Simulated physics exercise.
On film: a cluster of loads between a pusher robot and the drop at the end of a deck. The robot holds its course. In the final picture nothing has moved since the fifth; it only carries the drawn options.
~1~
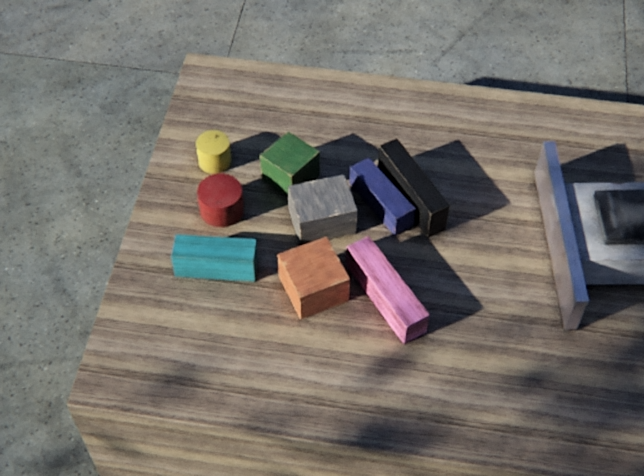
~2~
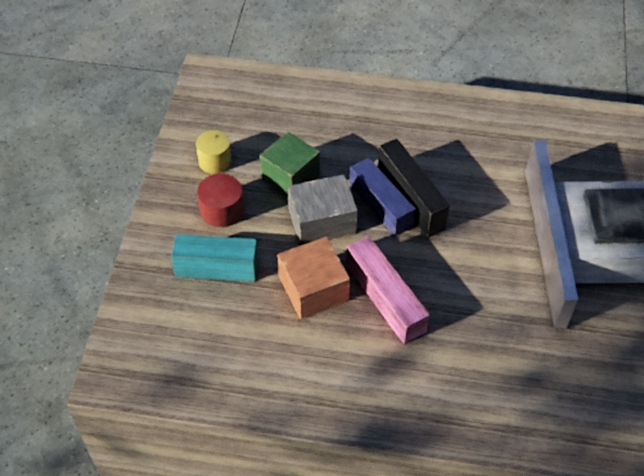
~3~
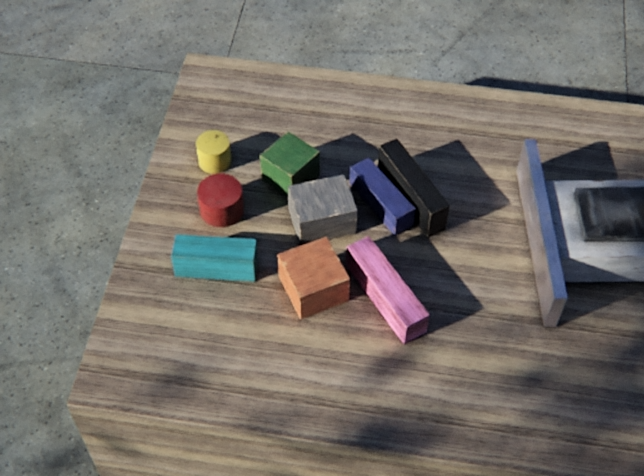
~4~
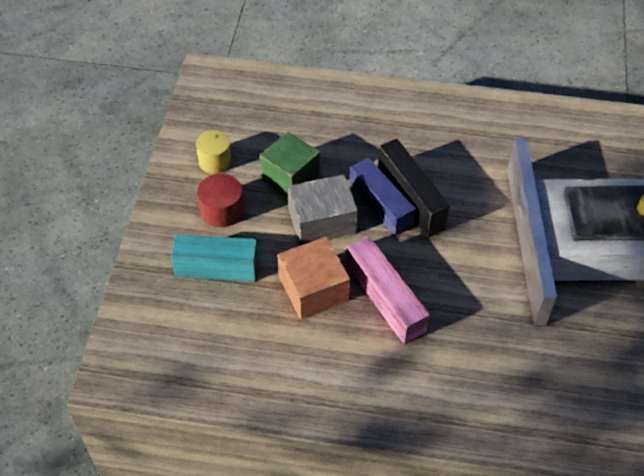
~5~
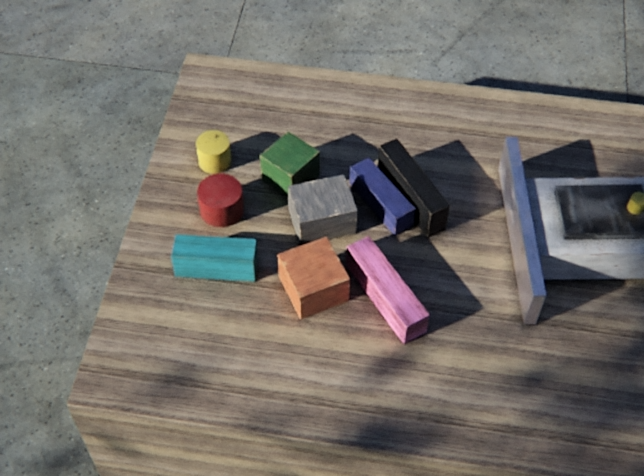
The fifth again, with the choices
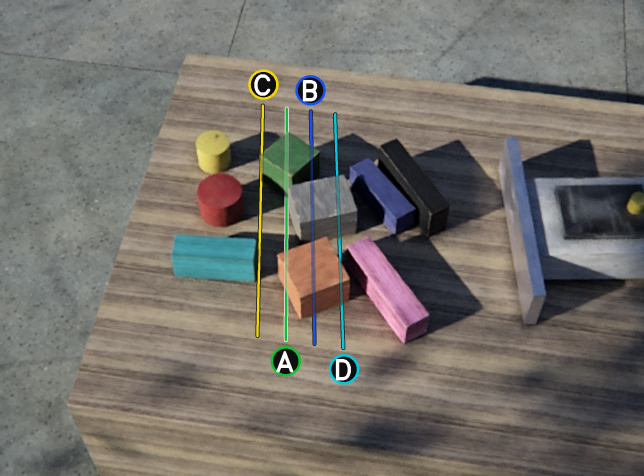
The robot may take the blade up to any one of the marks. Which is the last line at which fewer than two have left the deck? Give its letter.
No second one falls up to C.
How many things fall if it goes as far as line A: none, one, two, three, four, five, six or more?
By then, none.
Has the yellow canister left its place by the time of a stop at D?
No.
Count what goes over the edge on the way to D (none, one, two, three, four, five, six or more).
In all, none.
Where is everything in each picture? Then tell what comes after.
In the first picture, black stick (412, 188); blue bar (382, 196); red canister (221, 201).
In the second picture, robot (627, 215); turquoise stick (215, 258).
In the third picture, robot (617, 213); grey crate (322, 210).
In the fourth picture, robot (607, 212); green crate (290, 166).
In the fifth picture, robot (597, 211); black stick (412, 188); blue bar (382, 196); red canister (221, 201).
On the copy, A at (286, 214); B at (312, 217); C at (260, 211); D at (339, 221).
On C. First, robot (501, 199); black stick (398, 181); blue bar (374, 198).
Then, robot (407, 187); red canister (204, 200); green crate (255, 163).
Finally, robot (335, 178); red canister (134, 201); yellow canister (163, 144); none fallen.
By contrast, A is within the limit but short; B is within the limit but short; D is within the limit but short.
